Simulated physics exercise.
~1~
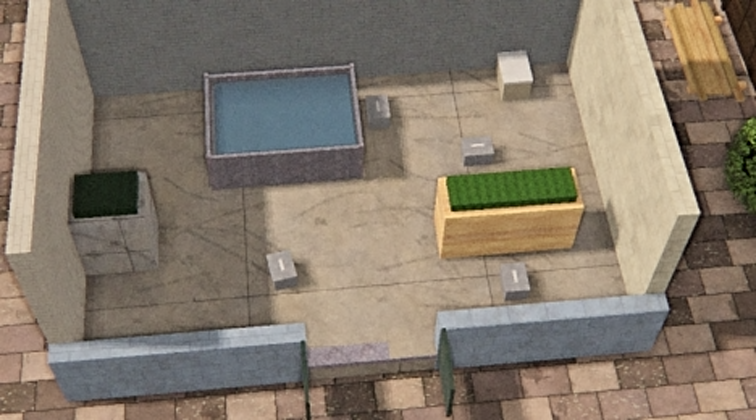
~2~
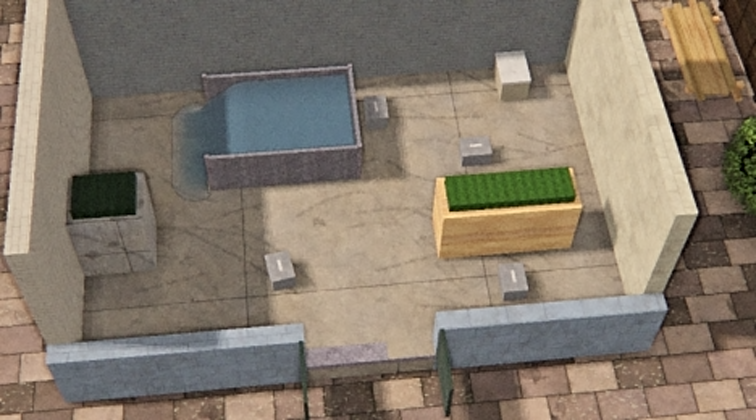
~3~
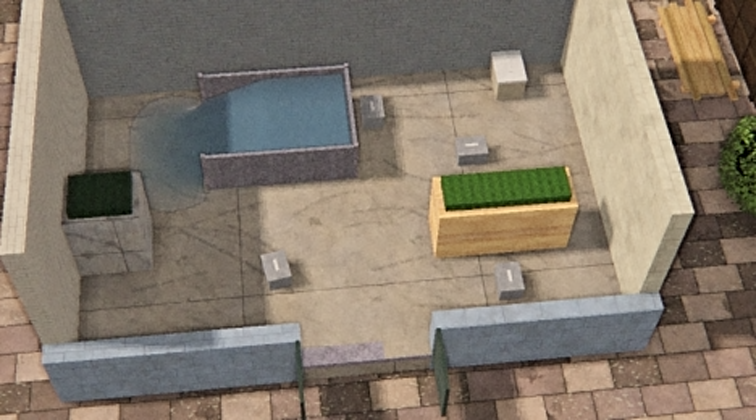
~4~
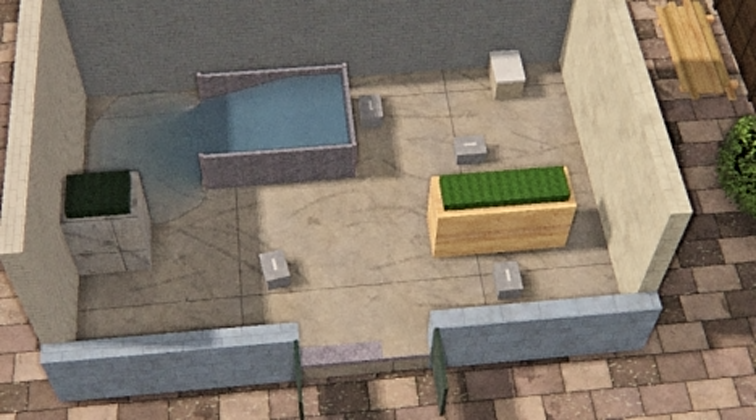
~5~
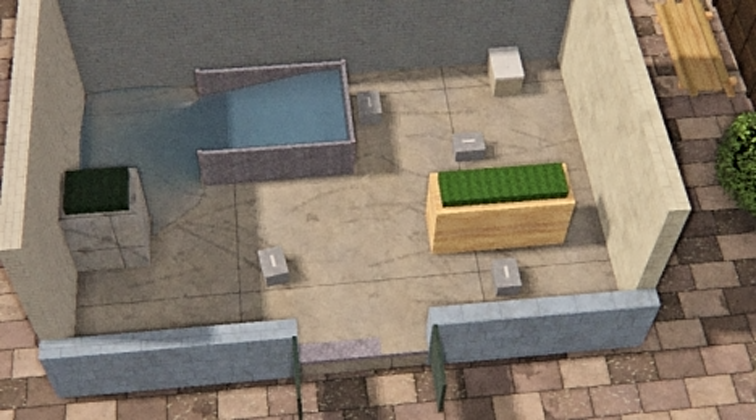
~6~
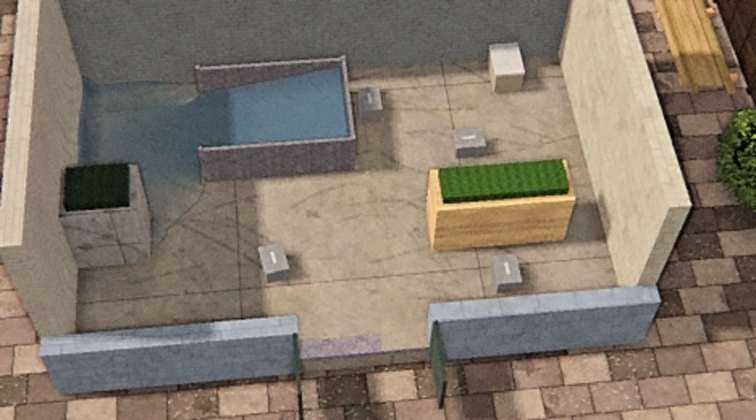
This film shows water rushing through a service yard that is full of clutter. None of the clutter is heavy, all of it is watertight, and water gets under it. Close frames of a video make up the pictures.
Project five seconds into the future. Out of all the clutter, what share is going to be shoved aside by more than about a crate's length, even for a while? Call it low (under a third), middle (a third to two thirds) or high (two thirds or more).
Middle.
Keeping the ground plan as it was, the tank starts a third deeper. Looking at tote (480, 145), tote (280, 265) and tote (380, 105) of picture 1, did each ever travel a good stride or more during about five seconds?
Object 1: Didn't cover it. Object 2: Covered it. Object 3: Didn't cover it.
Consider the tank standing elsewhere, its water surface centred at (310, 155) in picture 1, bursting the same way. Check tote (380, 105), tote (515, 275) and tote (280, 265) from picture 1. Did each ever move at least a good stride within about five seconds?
Result per object - went far, stayed close, stayed close.
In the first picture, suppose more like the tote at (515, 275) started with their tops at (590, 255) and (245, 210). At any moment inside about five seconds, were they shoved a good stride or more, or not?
Going one by one, I'd say not displaced that far for the first and gets shoved clear for the second.
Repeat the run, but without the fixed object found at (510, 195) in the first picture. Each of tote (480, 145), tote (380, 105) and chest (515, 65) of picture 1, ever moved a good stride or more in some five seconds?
Result, listed order: Hardly budged / hardly budged / knocked clear.
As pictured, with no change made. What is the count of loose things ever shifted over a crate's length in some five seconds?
The total is 2.
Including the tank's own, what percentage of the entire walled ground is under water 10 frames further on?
Roughly 30 per cent.
A moment on, 0 of 5 are well off their spots; 0 afloat.
Next, 0 of 5 are well off their spots; 0 afloat.
Later, 1 of 5 are well off their spots; 0 afloat.
In the end, 2 of 5 are well off their spots, and 2 have been at some point; 0 afloat.
